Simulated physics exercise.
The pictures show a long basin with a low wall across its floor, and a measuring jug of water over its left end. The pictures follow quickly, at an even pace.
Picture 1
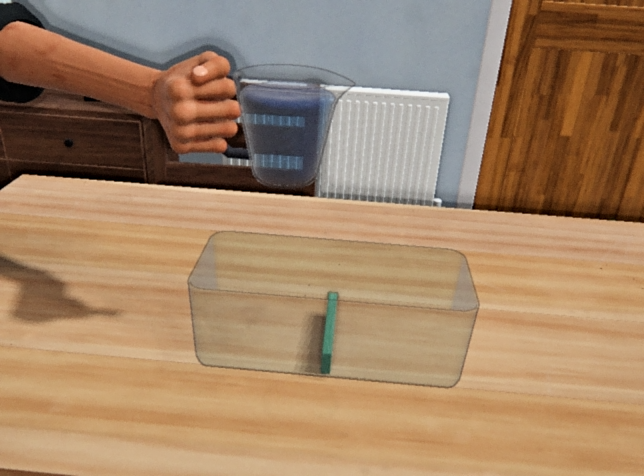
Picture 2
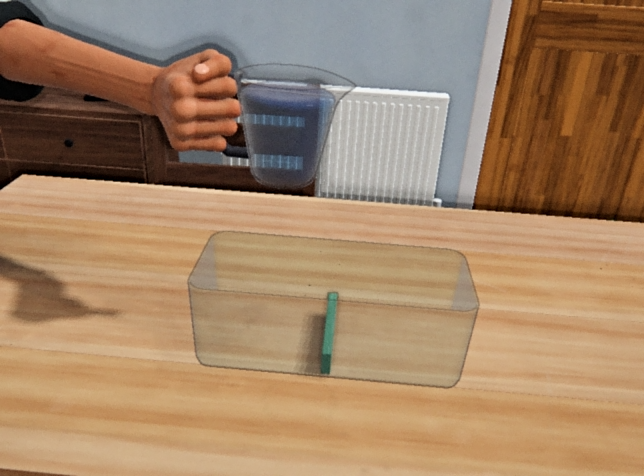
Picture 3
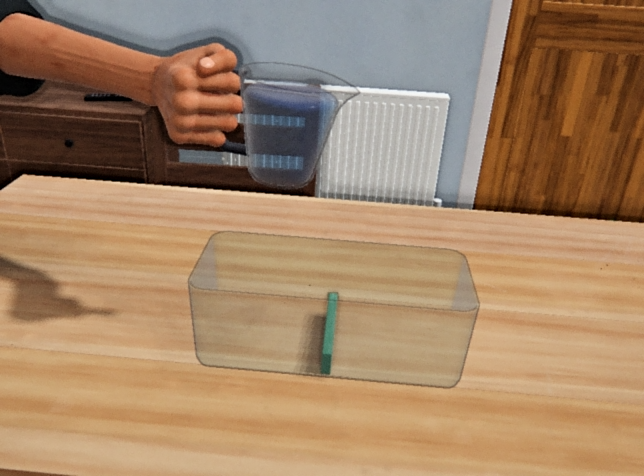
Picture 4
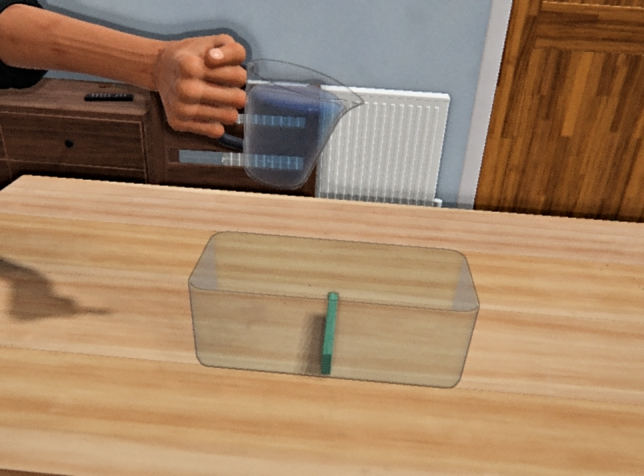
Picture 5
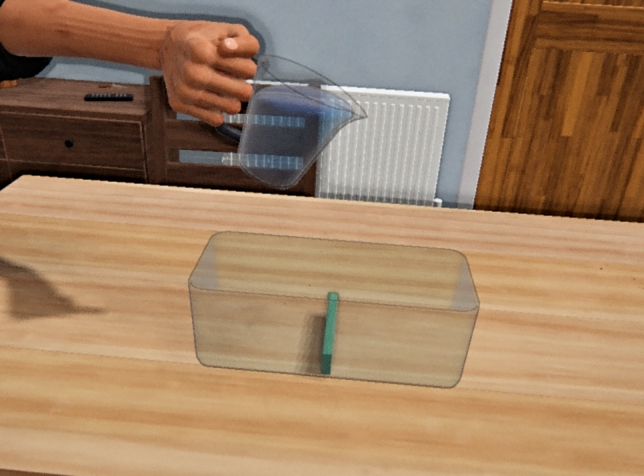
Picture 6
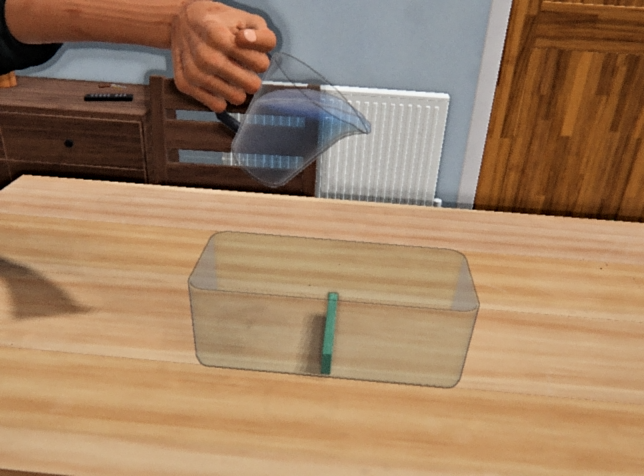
In a room with a wooden table, a hand held a clear jug of bluish water above a long see-through basin with a low green wall inside, then steadily tilted it rightward until the water reached the spout.
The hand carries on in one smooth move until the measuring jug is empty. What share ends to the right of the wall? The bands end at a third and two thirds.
The share right of the wall is above two thirds.
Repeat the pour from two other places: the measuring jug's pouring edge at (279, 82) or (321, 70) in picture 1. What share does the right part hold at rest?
The first gives 35 %, the second 80 %.
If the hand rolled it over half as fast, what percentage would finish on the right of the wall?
Close to 90 per cent.
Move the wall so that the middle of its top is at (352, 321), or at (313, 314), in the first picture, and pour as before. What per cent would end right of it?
Near 80 % and 90 %.
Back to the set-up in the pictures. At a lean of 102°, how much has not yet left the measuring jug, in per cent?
Close to 40 per cent.
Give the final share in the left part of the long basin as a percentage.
Near 10 %.
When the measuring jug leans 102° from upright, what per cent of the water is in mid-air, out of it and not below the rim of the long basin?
Near 35 %.
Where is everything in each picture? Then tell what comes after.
Tilt 0°; pouring edge (356, 83); surface from (242, 88) to (337, 95); the long basin's rim runs from (201, 258) to (471, 280); the wall's top is at (330, 322), in the first frame.
Tilt 2°; pouring edge (357, 85); surface from (242, 87) to (337, 96), in the second frame.
Tilt 6°; pouring edge (361, 91); surface from (246, 86) to (340, 98), in the third frame.
Tilt 14°; pouring edge (365, 101); surface from (251, 87) to (347, 102), in the fourth frame.
Tilt 24°; pouring edge (368, 115); surface from (255, 92) to (357, 108), in the fifth frame.
Tilt 35°; pouring edge (369, 132); surface from (252, 105) to (364, 119); 2 per cent is over the edge, in the sixth frame.
A moment on, the measuring jug is tipped right over and 38 per cent is still to pour, 0 is left of the wall and 29 right of it.
Next, the measuring jug is tipped right over and 1 per cent is still to pour, 5 is left of the wall and 83 right of it.
Then the measuring jug is tipped right over and 0 per cent is still to pour, 12 is left of the wall and 85 right of it.
Later the measuring jug is tipped right over and 0 per cent is still to pour, 12 is left of the wall and 84 right of it.
At rest 12 per cent lies left of the wall, 84 right of it and 3 outside.
